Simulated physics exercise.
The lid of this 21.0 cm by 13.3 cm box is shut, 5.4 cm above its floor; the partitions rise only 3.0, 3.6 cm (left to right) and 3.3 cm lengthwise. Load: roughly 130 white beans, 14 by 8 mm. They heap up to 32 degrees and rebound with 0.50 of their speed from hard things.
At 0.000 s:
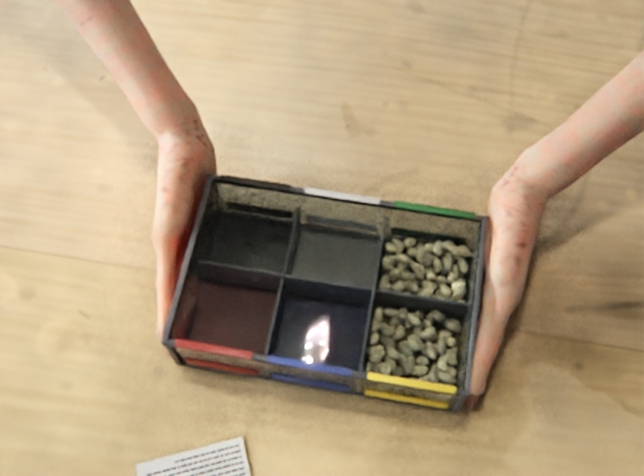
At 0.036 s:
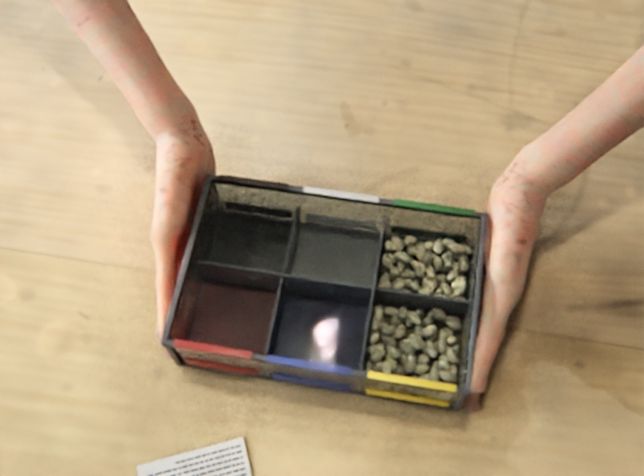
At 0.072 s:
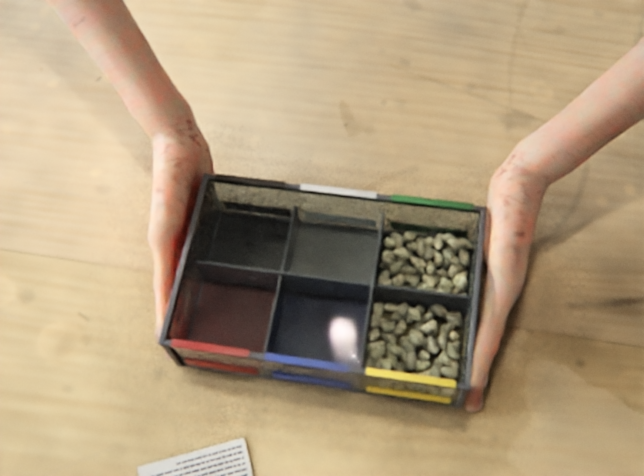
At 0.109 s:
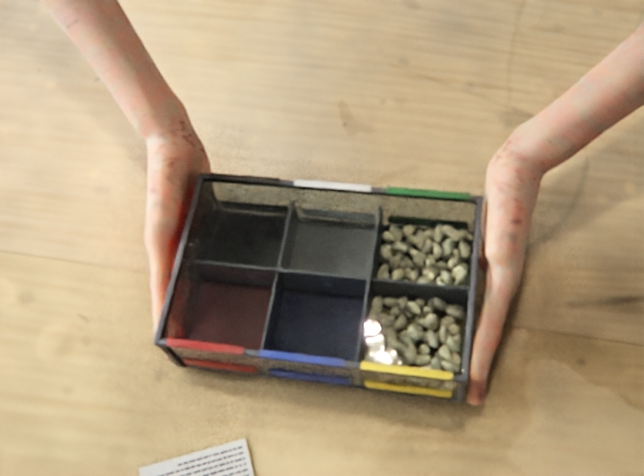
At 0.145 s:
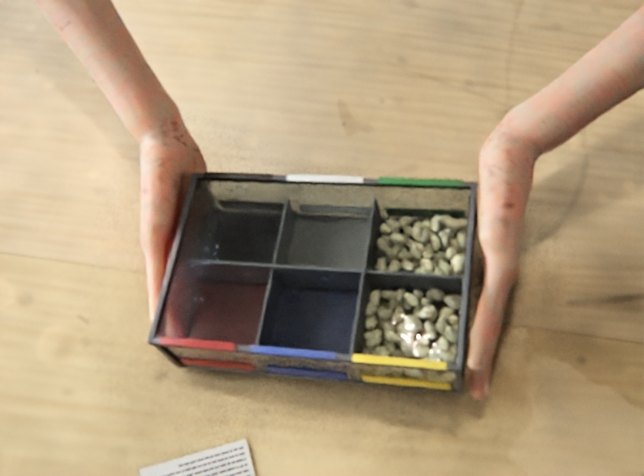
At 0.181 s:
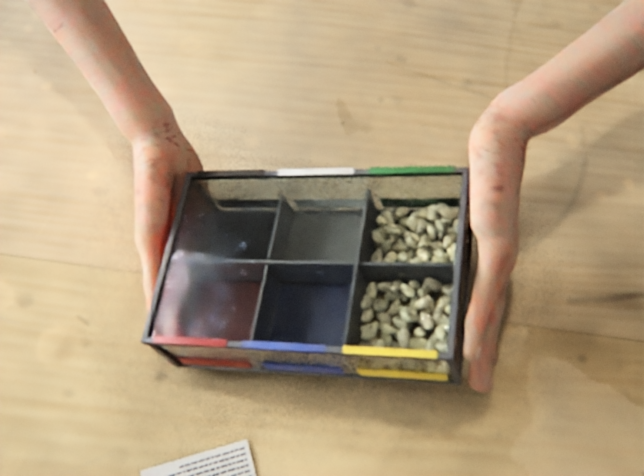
Two hands held a shut, clear-topped box with six compartments above a wooden table and gradually tilted it, while the pale beans stayed in the two right-hand sections and a bright reflection shifted across the lid.
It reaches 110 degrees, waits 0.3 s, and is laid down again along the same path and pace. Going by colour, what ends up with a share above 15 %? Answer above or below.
Red compartment: Above; blue compartment: Below; green compartment: Below; yellow compartment: Below; white compartment: Below; black compartment: Above.
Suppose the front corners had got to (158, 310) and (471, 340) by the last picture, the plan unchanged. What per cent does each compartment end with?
Red 0, blue 0, green 60, yellow 0, white 20, black 15.
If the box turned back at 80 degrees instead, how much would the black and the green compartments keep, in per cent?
In that case black 20; green 30.
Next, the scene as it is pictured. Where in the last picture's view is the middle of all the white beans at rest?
At about (237, 263).
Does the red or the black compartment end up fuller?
It is the black one.
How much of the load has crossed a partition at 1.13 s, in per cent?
About 65 per cent.
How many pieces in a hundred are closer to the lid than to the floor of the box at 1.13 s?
About 80 per cent.
After 1.13 s, tilt 110 degrees; red 15 %, blue 5 %, green 15 %, yellow 20 %, white 10 %, black 30 %.
Then, at 1.76 s, tilt 58 degrees; red 25 %, green 5 %, yellow 10 %, black 55 %.
After 2.43 s, tilt 0 degrees; red 25 %, green 5 %, yellow 10 %, black 55 %.
By 2.9 s all is still; red 25 %, blue 0 %, green 5 %, yellow 10 %, white 0 %, black 55 %.
